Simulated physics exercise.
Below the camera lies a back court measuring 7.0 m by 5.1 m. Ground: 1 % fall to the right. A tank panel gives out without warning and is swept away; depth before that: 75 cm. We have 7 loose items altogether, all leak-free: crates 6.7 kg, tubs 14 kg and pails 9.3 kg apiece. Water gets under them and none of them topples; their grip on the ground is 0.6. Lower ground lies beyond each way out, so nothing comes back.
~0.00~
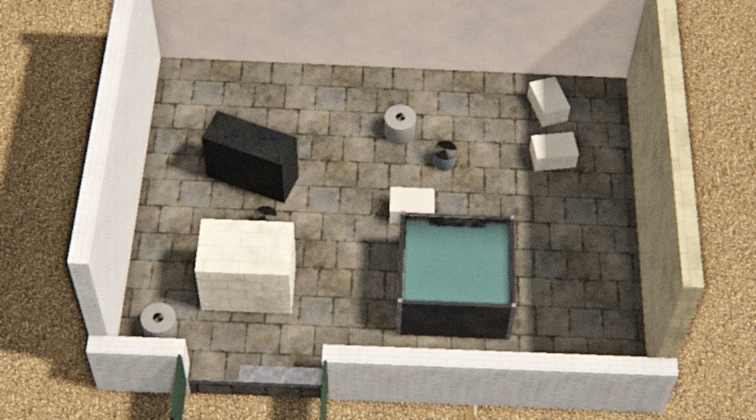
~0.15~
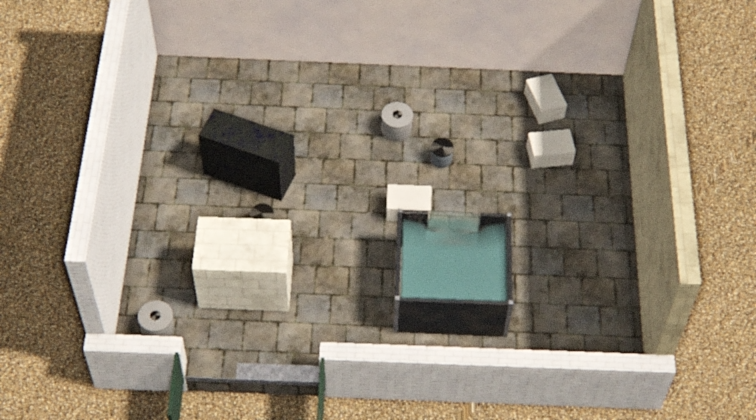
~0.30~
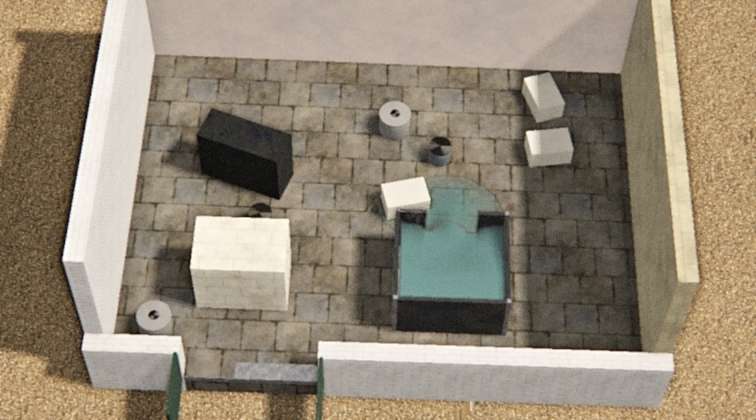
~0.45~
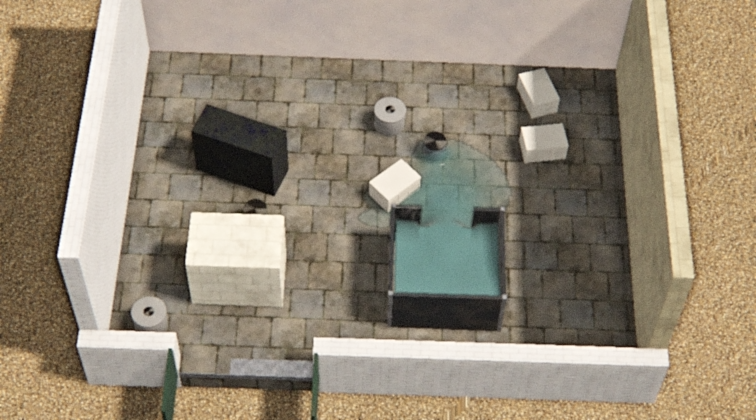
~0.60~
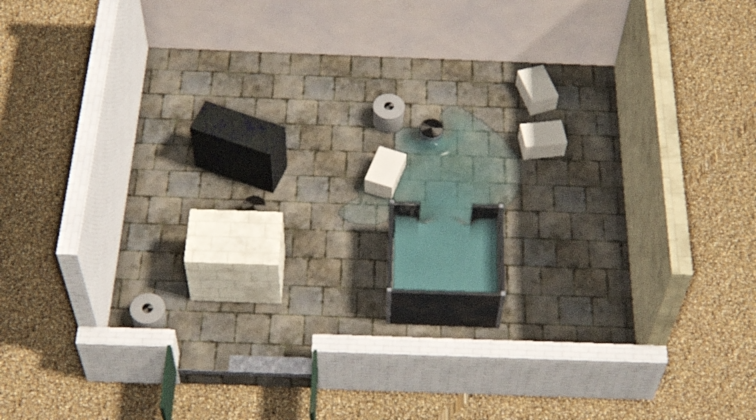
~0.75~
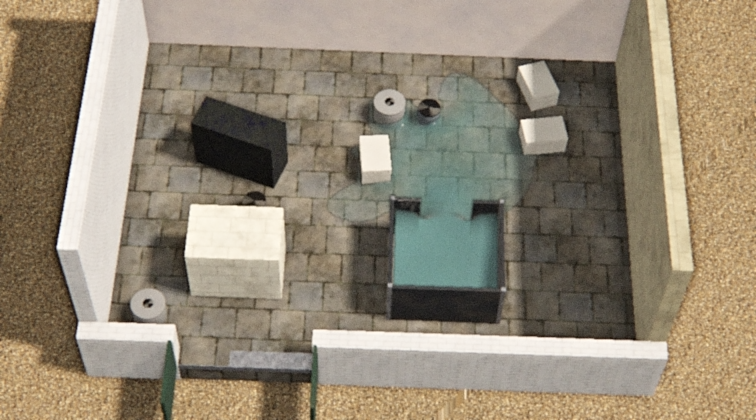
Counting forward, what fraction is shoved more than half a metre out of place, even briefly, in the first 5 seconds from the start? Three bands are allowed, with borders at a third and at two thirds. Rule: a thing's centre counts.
That would be two thirds or more of them.
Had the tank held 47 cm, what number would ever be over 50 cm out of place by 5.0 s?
The answer would then be 5.
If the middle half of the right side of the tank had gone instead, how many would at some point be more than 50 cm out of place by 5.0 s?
Then the count would be 2.
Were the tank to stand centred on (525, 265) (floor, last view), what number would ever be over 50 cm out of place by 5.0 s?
In that case the number is 2.
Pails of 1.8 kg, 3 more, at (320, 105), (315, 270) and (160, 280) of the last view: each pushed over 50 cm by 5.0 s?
Outcome: Breaks the threshold first, stays within next, stays within last.
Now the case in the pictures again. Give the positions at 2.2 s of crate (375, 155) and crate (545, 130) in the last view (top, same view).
Near (262, 80) and (608, 97).
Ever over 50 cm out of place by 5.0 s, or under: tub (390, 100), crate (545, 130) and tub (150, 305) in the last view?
Well, in turn that's topping it, topping it, not reaching it.
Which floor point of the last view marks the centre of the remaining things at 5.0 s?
(329, 189).
After 1.1 s 2 of 7 are over 50 cm from their spots; 0 afloat.
After 2.2 s 5 of 7 are over 50 cm from their spots; 2 afloat.
After 3.5 s 5 of 7 are over 50 cm from their spots; 3 afloat.
After 5.0 s 5 of 7 are over 50 cm from their spots, and 5 have been at some point; 2 afloat.
